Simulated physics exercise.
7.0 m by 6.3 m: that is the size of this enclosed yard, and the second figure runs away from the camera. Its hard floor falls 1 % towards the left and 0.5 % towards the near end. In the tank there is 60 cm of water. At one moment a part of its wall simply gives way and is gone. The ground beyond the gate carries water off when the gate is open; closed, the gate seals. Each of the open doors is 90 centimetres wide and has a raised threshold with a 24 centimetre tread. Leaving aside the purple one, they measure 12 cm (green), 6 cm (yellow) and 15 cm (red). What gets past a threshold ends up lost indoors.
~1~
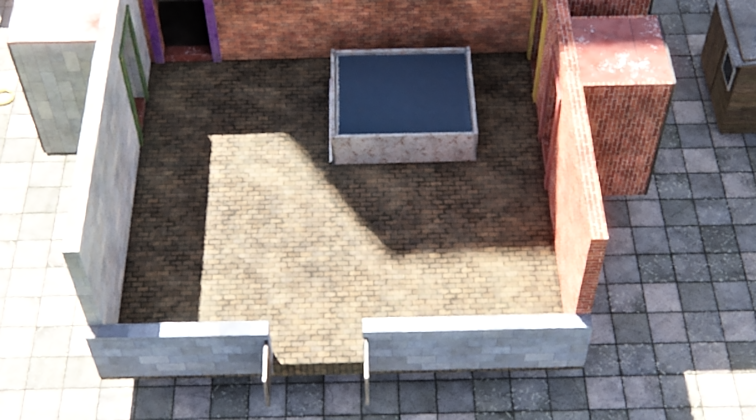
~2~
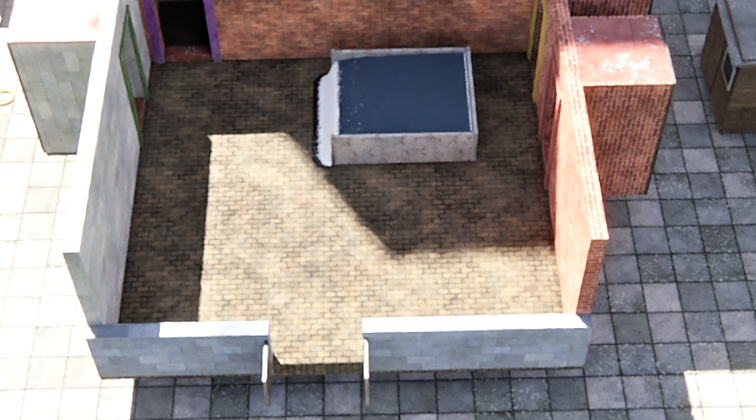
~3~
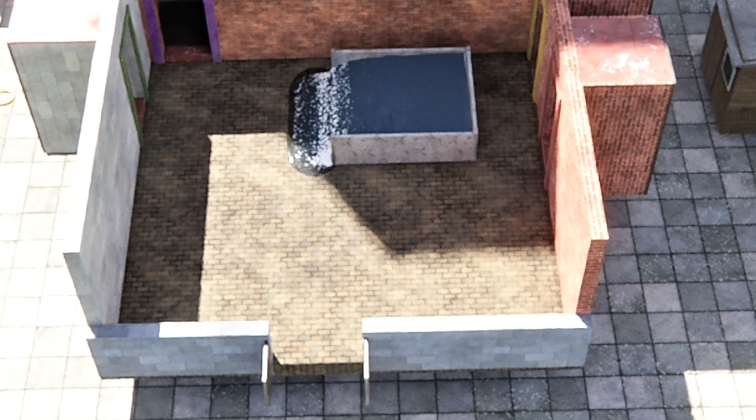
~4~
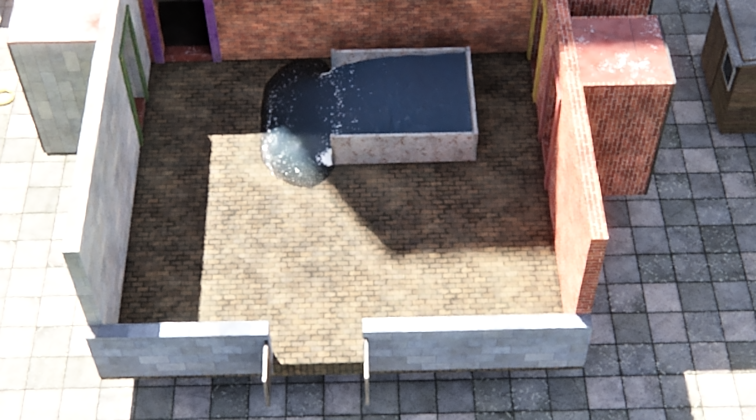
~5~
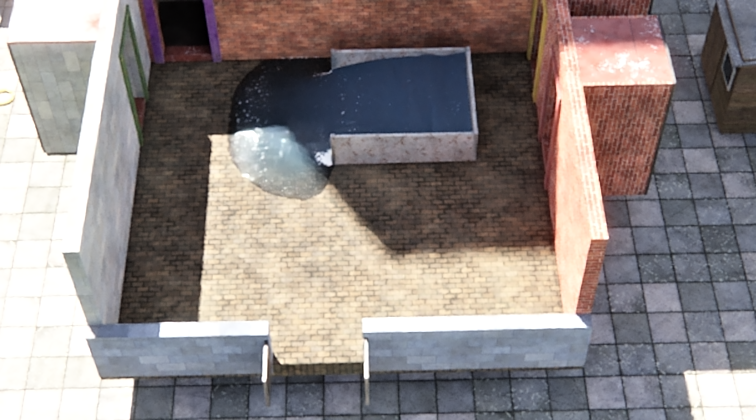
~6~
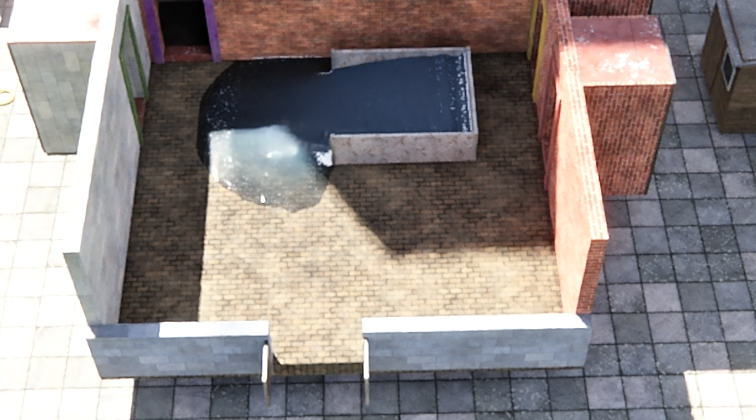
A walled brick yard held a raised tank of still, dark water until its left side gave way, and water poured out, spreading leftward and nearer across the paving in a widening, rounded pool.
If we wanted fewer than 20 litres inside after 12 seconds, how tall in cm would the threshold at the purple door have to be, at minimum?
It would need to be around 24 cm tall.
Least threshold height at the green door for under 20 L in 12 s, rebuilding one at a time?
For green, a step near 30 cm.
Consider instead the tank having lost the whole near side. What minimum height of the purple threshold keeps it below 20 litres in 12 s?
Minimum height: Approx. 8.5 cm.
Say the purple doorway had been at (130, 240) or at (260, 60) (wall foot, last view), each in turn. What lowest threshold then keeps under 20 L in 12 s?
Roughly 12.0 and 11.0 cm.
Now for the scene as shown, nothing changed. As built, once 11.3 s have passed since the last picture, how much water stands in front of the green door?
The depth there is around 5.5 cm.
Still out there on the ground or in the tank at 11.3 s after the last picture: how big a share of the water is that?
Something near 78 out of a hundred parts.
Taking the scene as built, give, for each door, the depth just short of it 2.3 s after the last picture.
Purple door 25 cm, green door 31 cm, yellow door 0 cm, red door 0 cm.
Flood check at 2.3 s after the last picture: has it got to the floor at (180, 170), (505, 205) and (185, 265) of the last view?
First wet through, second bone-dry, third wet through.
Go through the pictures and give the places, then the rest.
The first picture shows still water, 60 cm deep, in the tank at (402, 94); the purple door at (182, 21) is dry.
In the second picture, the gap is at (335, 110), the front 0.3 m out at (319, 161); the back of the tank holds 60 cm.
In the third picture, water pours out at (335, 112) and has run 0.8 m, to (292, 149); about 11 cm deep outside, 60 cm at the back.
In the fourth picture, water pours out at (336, 113) and has run 1.2 m, to (265, 137); about 10 cm deep outside, 60 cm at the back.
In the fifth picture, the gap is at (336, 113), the front 1.8 m out at (234, 143); the back of the tank holds 59 cm.
In the sixth picture, water pours out at (336, 114) and has run 2.3 m, to (203, 146); about 6 cm deep outside, 52 cm at the back; the purple door at (182, 21), 3.1 m from the gap, is still 0.8 m from the nearest water.
Then, 0.7 s after the last picture water covers 30 % of the floor, deepest (30 cm) near (151, 69); 9 cm at the purple door, 0 litres in over its 16 cm threshold.
Then, 2.3 s after the last picture water covers 40 % of the floor, deepest (34 cm) near (151, 69); 25 cm at the purple door, 29 litres in over its 16 cm threshold.
Then, 11.3 s after the last picture water covers 95 % of the floor, deepest (11 cm) near (115, 355); 4 cm at the purple door, 78 litres in over its 16 cm threshold.
At the purple door as built, the water peaked near 27 cm, 2.7 s after the last picture.
Run again over the same 12 s with other heights there, 50 litres in over 19 cm, 14 litres over 26 cm. The limit of 20 litres is kept from about 24 cm up.
